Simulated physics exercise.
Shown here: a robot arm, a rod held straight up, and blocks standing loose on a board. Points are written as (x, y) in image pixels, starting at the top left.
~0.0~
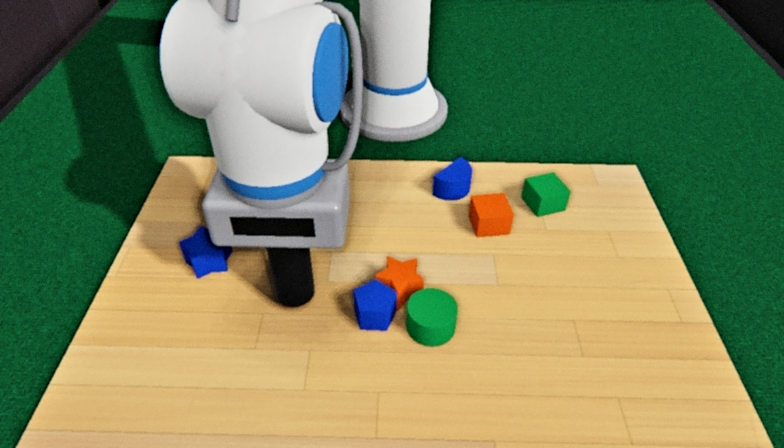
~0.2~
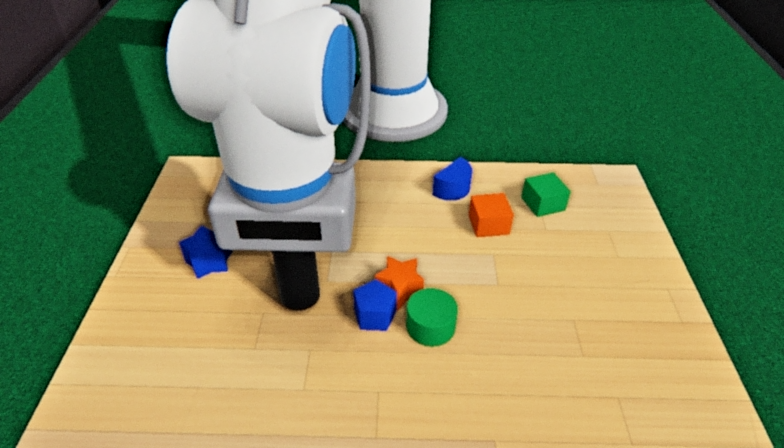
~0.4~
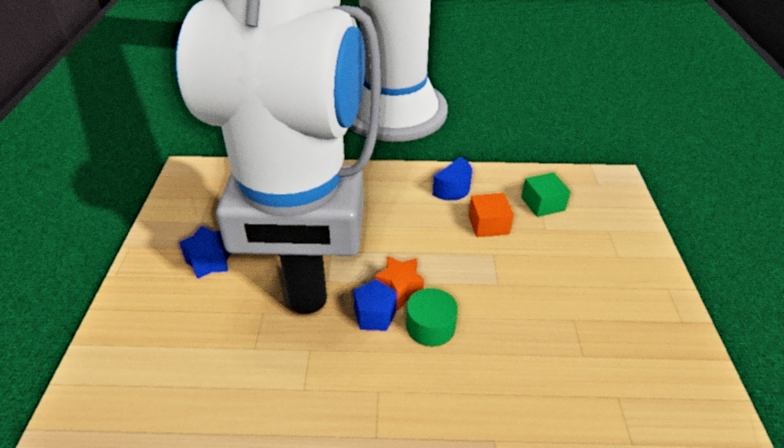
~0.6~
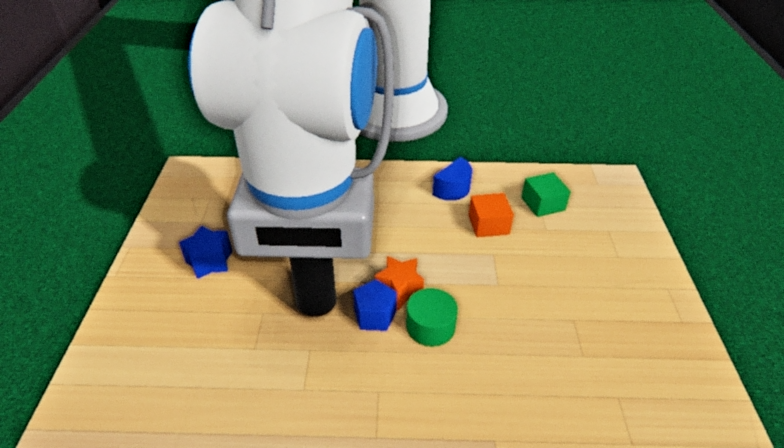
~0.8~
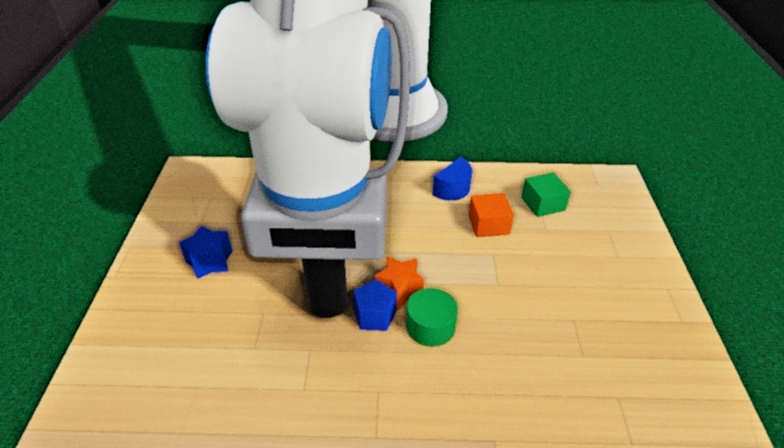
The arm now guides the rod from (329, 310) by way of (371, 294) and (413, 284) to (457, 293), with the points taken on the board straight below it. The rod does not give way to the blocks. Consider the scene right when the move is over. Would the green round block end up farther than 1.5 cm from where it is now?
I believe not.
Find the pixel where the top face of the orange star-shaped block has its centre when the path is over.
Answer: (493, 266).
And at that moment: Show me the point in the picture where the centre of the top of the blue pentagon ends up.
The spot you're after is about (397, 297) in the image.
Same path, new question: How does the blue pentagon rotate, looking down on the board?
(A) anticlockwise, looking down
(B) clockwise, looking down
Choice B: Clockwise, looking down.
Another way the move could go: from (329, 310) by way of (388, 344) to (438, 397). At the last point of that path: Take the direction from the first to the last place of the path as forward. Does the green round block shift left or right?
Goes left.
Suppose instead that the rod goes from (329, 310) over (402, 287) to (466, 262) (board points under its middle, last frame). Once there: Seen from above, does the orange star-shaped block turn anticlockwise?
Yes, that is what happens.
What follows on the original path. One third of the way, rod at (371, 287); blue pentagon at (395, 297), turned 65° clockwise; orange star-shaped block at (411, 269), turned 20° anticlockwise; green round block at (437, 310).
Two thirds of the way, rod at (414, 277); blue pentagon at (397, 297), turned 80° clockwise; orange star-shaped block at (450, 262), turned 30° anticlockwise; green round block at (439, 312).
At the end, rod at (458, 286); blue pentagon at (397, 297), turned 80° clockwise; orange star-shaped block at (493, 266), turned 40° anticlockwise; green round block at (439, 312).
